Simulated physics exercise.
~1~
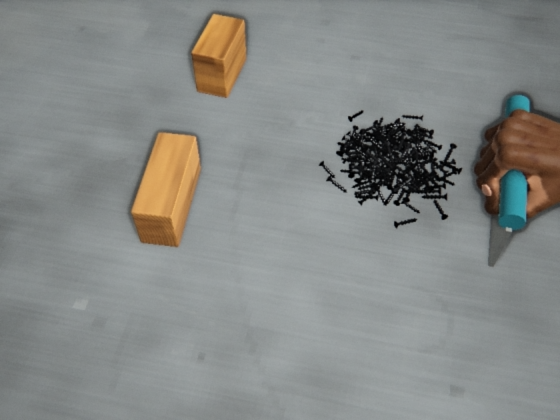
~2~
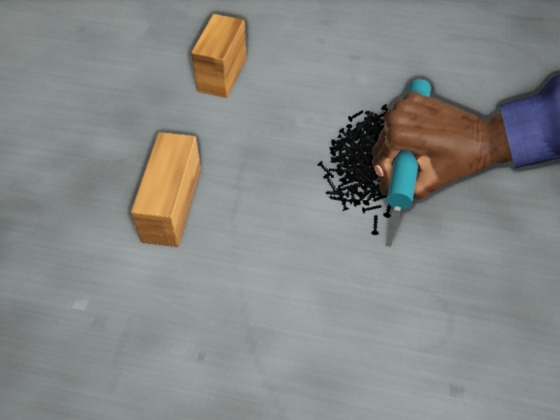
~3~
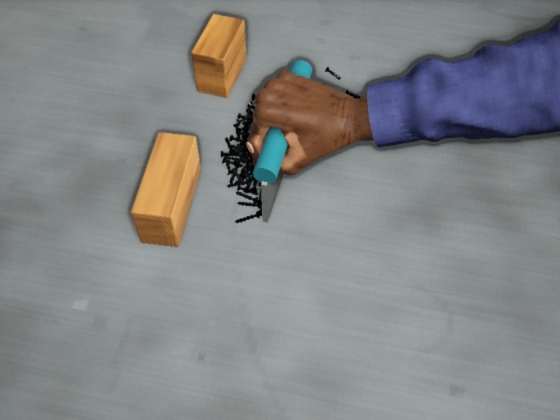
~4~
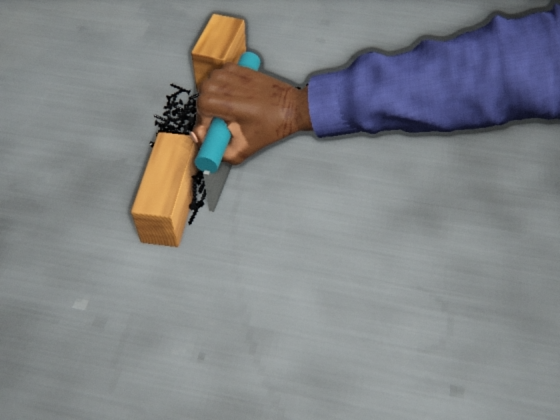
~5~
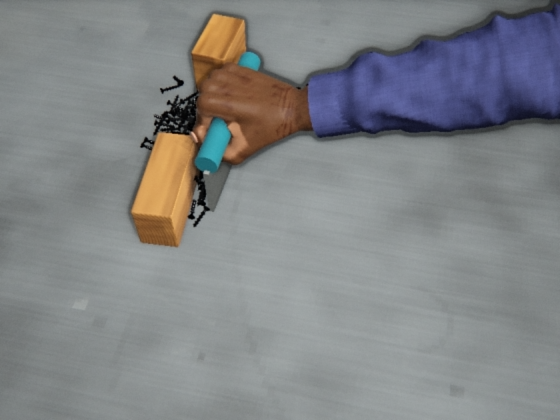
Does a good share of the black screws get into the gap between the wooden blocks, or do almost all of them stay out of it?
A good share of the screws gets into the gap between the blocks, though others are left held up in front of them.
A hand gripping a scraper with a teal handle swept a pile of black screws left across a grey surface toward two wooden blocks, then stopped beside them, with many screws bunched in the gap and others caught in front of the blocks.
